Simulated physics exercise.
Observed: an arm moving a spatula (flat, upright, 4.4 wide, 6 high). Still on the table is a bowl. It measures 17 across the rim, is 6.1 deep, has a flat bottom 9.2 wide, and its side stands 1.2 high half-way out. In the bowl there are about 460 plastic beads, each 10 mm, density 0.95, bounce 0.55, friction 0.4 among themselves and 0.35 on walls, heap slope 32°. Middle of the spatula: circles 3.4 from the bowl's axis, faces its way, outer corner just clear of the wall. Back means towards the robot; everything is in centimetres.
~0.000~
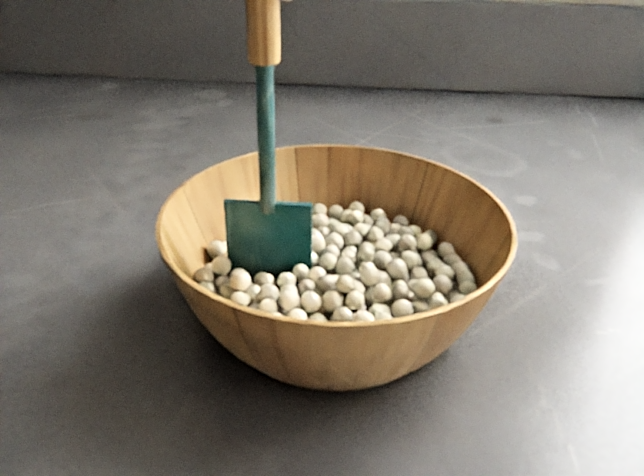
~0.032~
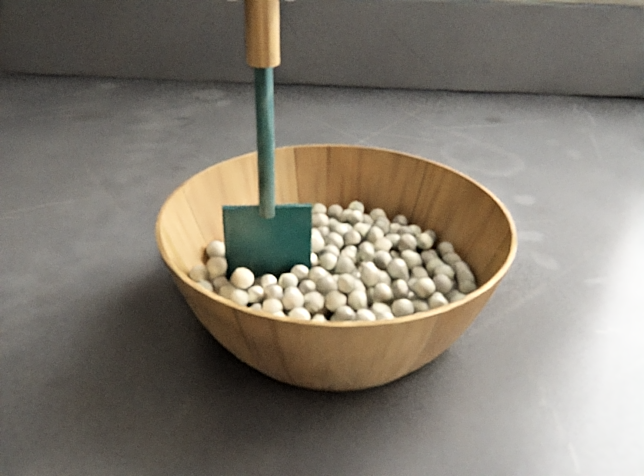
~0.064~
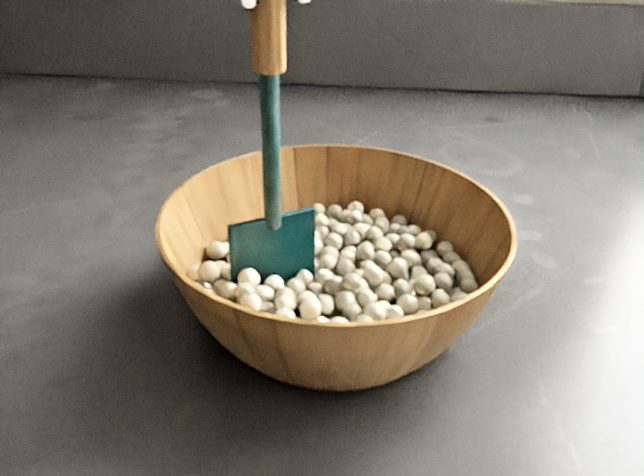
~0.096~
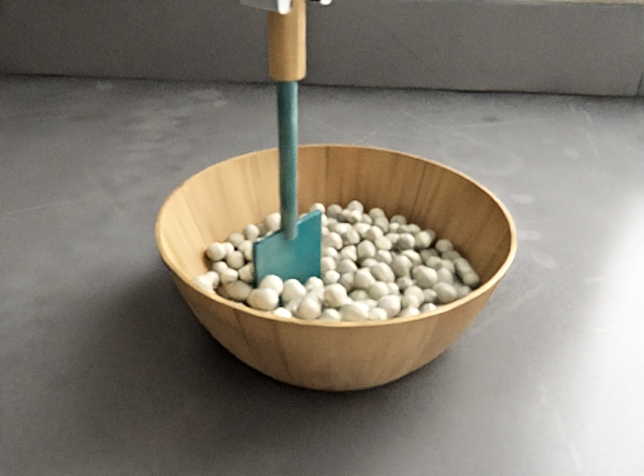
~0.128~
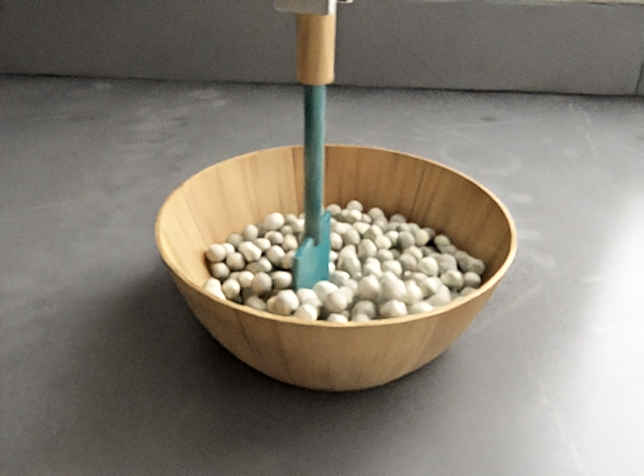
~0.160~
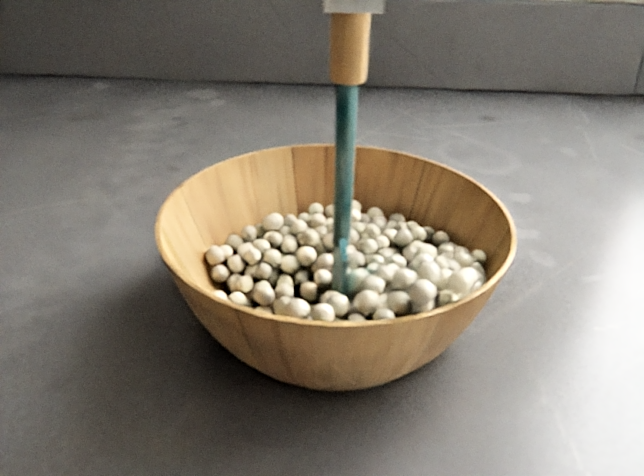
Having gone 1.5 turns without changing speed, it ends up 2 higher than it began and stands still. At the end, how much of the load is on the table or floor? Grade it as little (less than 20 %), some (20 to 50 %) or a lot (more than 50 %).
Grade: Little, less than 20 %.
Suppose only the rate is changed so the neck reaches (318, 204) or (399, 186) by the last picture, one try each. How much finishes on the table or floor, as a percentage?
So, roughly 5 percent the first time and 30 percent the second.
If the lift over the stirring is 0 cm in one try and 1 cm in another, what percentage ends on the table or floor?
Try one: Around 15 %; try two: Around 10 %.
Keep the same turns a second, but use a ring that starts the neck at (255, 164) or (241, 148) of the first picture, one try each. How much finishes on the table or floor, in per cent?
Near 15 per cent and near 15 per cent, in that order.
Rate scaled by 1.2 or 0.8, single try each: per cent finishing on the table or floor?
It would be some 15 and 0 percent respectively.
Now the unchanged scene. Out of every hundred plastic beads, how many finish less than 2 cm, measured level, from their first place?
About 5 percent.
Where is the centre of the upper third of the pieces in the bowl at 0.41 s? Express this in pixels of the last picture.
The upper third is centred close to (312, 195).
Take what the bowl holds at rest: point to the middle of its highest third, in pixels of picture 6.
Near (388, 258).
After 0.41 s, 268° round, highest piece 8 above the table; 431 in the bowl, 17 on the table or floor, 8 in flight or on the tool.
After 0.66 s, 80° round, highest piece 7 above the table; 416 in the bowl, 38 on the table or floor, 2 in flight or on the tool.
After 0.99 s, 180° round, highest piece 5 above the table; 413 in the bowl, 43 on the table or floor.
After 1.69 s, 180° round, highest piece 5 above the table; 413 in the bowl, 43 on the table or floor.
In the end, 413 in the bowl, 43 on the table or floor. That is 9 % on the table or floor.
